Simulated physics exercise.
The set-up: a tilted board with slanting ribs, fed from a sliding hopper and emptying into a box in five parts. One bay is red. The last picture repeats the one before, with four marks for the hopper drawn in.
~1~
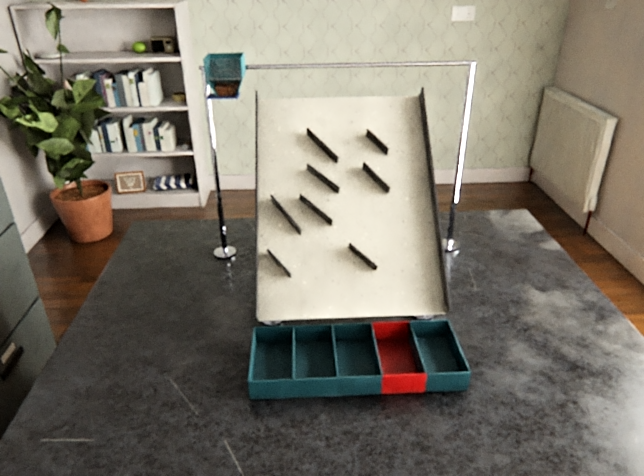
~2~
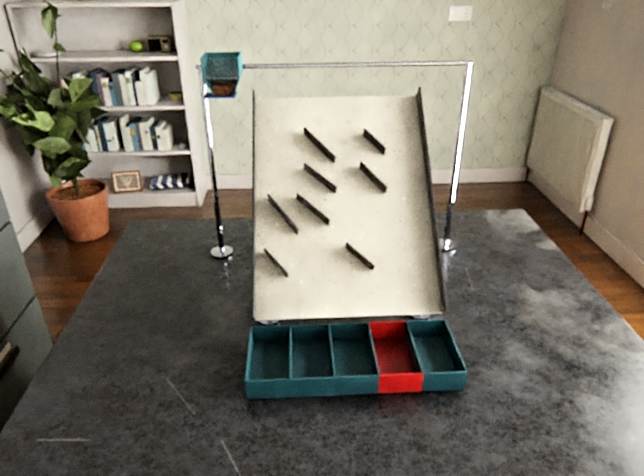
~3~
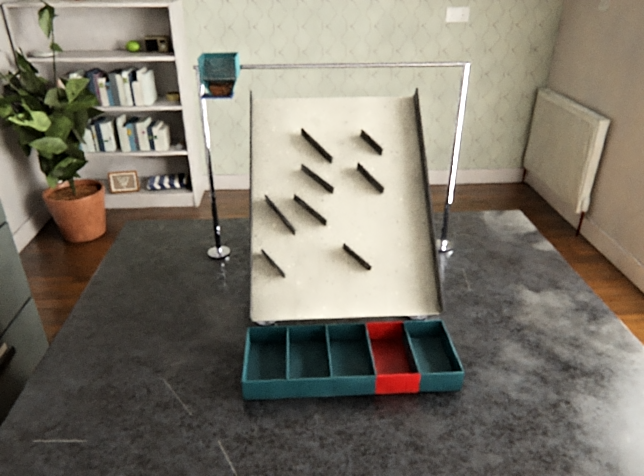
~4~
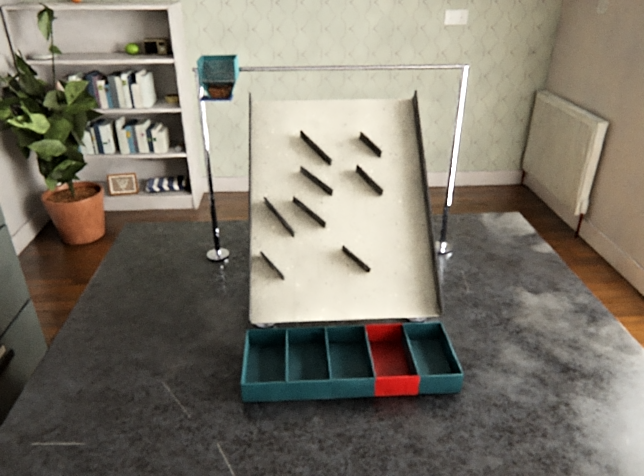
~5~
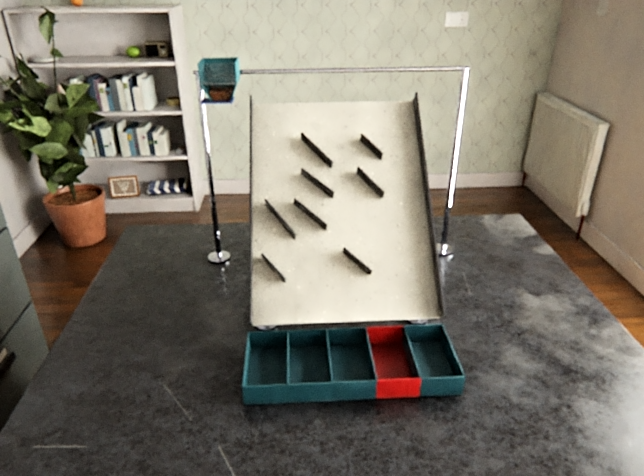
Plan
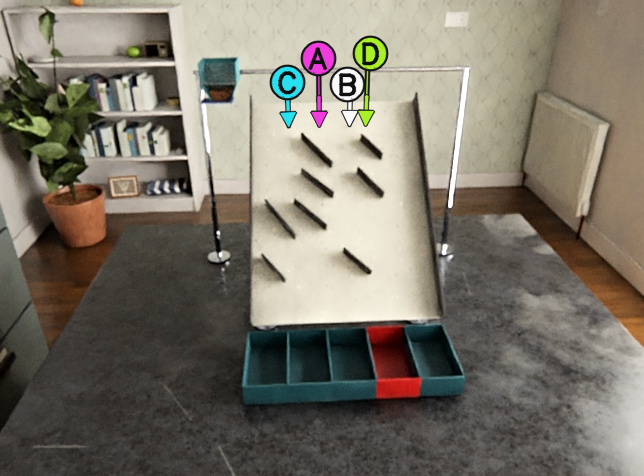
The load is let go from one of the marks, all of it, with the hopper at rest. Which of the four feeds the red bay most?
I would pick mark A.
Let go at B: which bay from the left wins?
It is the fifth one.
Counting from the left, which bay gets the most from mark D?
The fifth from the left.
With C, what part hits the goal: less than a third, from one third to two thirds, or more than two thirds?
It is less than a third.
On the marked copy, mark A meets the board at (319, 121); mark B meets the board at (349, 120); mark C meets the board at (288, 121); mark D meets the board at (365, 120).
If A is chosen, about a third in the red bay, about half in other bays, a small part outside the box.
If B is chosen, a small part in the red bay, most in other bays, a stray few outside the box.
If C is chosen, a small part in the red bay, most in other bays, a small part outside the box.
If D is chosen, a stray few in the red bay, most in other bays, a small part outside the box.
